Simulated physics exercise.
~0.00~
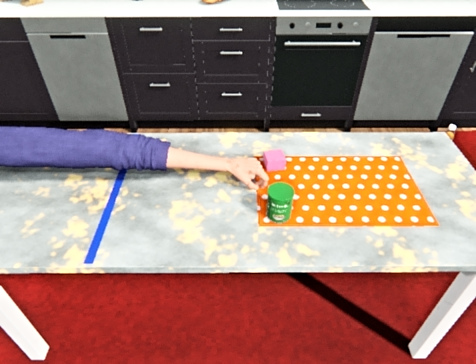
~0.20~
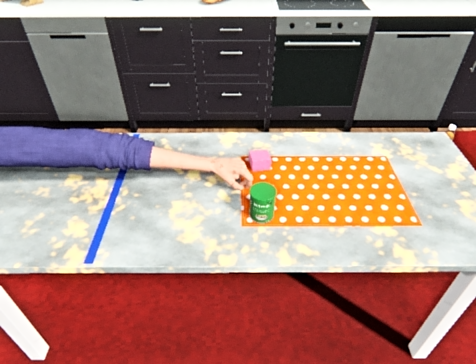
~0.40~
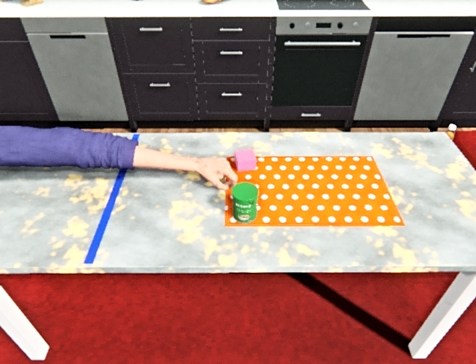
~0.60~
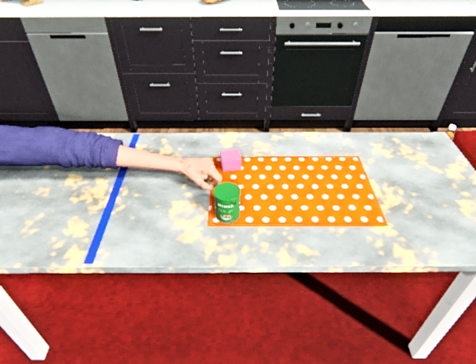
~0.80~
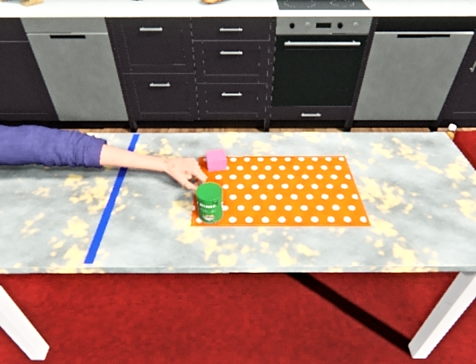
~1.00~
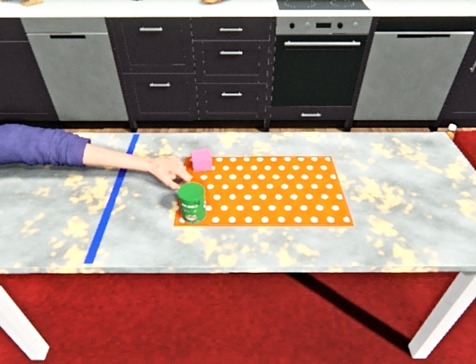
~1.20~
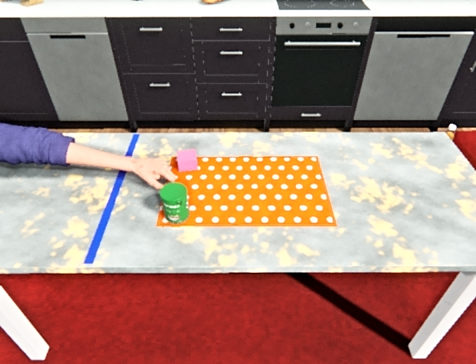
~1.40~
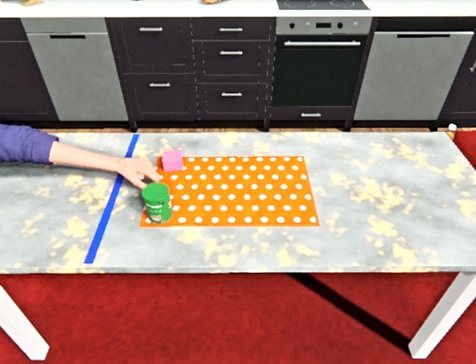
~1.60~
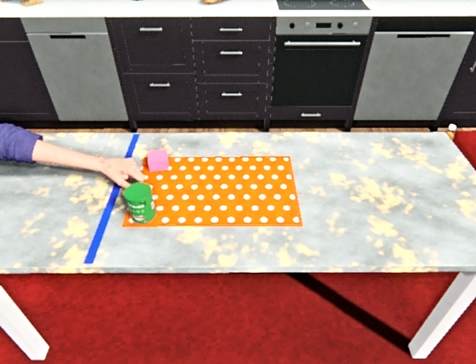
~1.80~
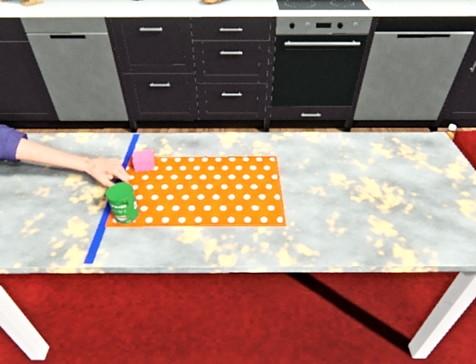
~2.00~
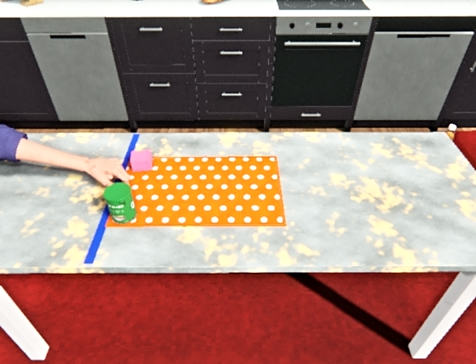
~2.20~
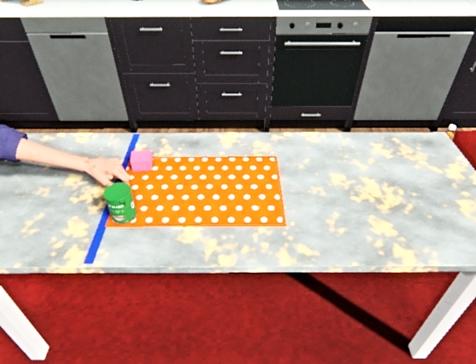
An orange polka-dot cloth carrying a green tin and a small pink block slid steadily left across the table, drawn by a hand, until its edge reached the blue tape and it stopped, with both things still on it and the tin upright.
